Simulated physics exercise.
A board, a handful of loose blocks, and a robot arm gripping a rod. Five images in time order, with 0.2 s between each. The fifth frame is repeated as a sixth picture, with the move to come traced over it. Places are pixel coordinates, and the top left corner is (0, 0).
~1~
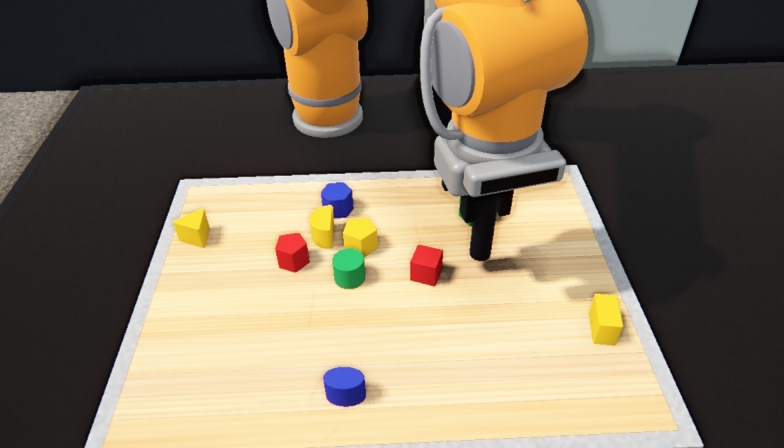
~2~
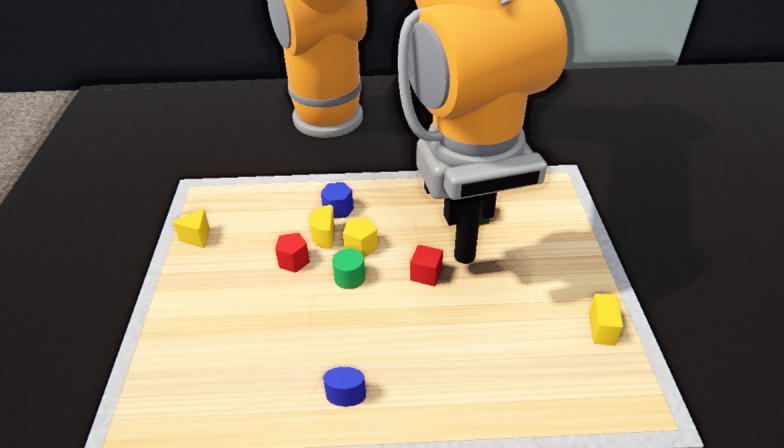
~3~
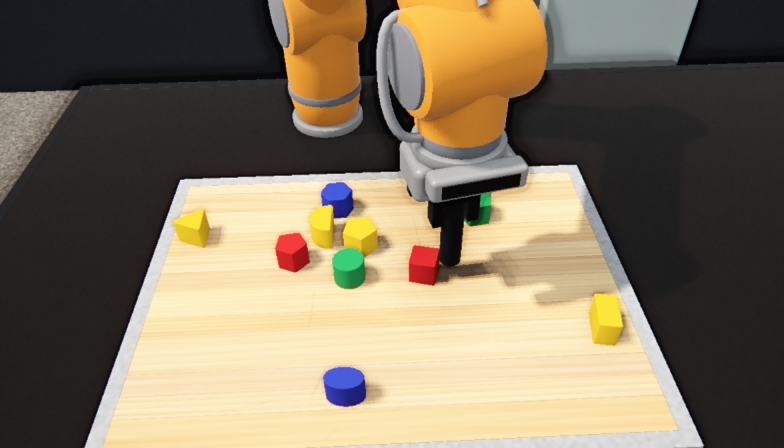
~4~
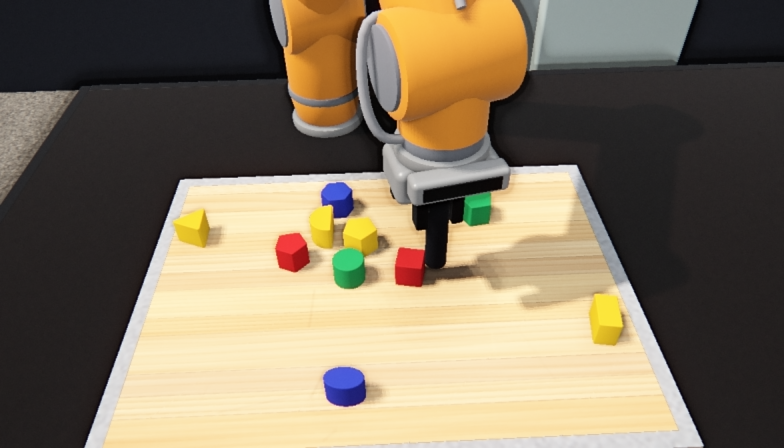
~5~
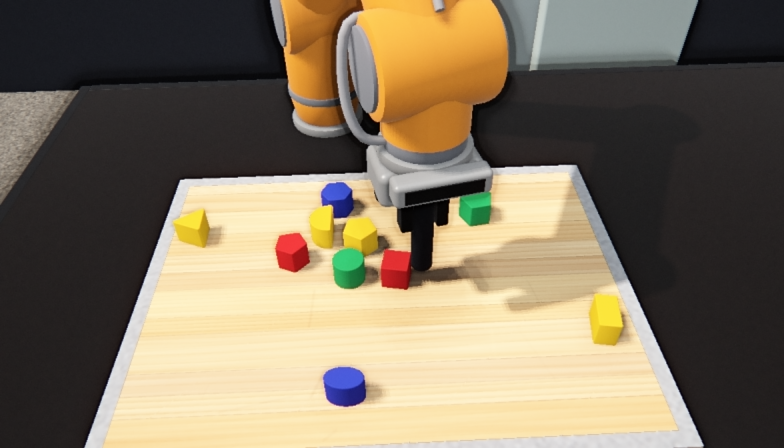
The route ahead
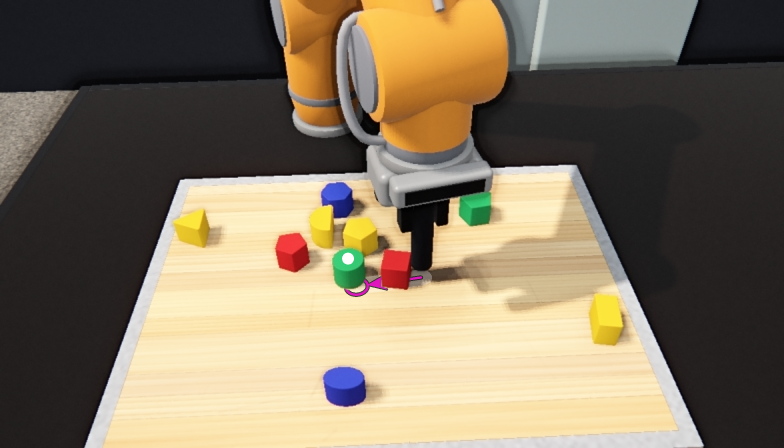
An orange robot arm holding a black rod works over a pale wooden board on a dark table, seen from a fixed, raised view in front. Red, yellow, green and blue blocks lie scattered about, with a green disc near the middle and a blue one below. The rod slides left, meets the red square block and pushes it left towards the green disc.
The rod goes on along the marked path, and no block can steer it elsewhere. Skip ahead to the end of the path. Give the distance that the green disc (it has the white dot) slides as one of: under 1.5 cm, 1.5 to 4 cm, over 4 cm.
Shift: Over 4 cm.
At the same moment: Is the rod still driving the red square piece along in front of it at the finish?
Short answer: Yes.
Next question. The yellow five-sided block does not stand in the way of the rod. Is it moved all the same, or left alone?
The result: It stays put.
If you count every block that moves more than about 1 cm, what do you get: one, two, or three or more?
Of all the blocks, two travel more than a centimetre.
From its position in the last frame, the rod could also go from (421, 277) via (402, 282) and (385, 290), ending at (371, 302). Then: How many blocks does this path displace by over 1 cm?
Blocks that move over 1 cm: Two.
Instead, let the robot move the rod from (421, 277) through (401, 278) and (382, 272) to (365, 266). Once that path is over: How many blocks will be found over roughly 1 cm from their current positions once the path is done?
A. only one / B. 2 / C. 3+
B - 2.
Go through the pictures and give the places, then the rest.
In the first picture, rod tip (480, 254); block tops, red five-sided block (290, 242); green disc (348, 259); yellow five-sided block (360, 227); red square piece (427, 255).
In the second picture, rod (465, 257); blocks unchanged.
In the third picture, rod (450, 259); red square piece (424, 255).
In the fourth picture, rod (435, 262); red square piece (410, 257).
In the fifth picture, rod (421, 264); red five-sided block (290, 242); green disc (348, 259); yellow five-sided block (360, 227); red square piece (396, 259).
Path on the board, from (421, 277) to (357, 286); the dot is on the green disc.
What follows on the original path. Halfway along, rod (389, 269); green disc (334, 259); red square piece (363, 265).
At the end, rod (356, 273); red five-sided block (288, 241); green disc (303, 259); yellow five-sided block in place; red square piece (329, 268).
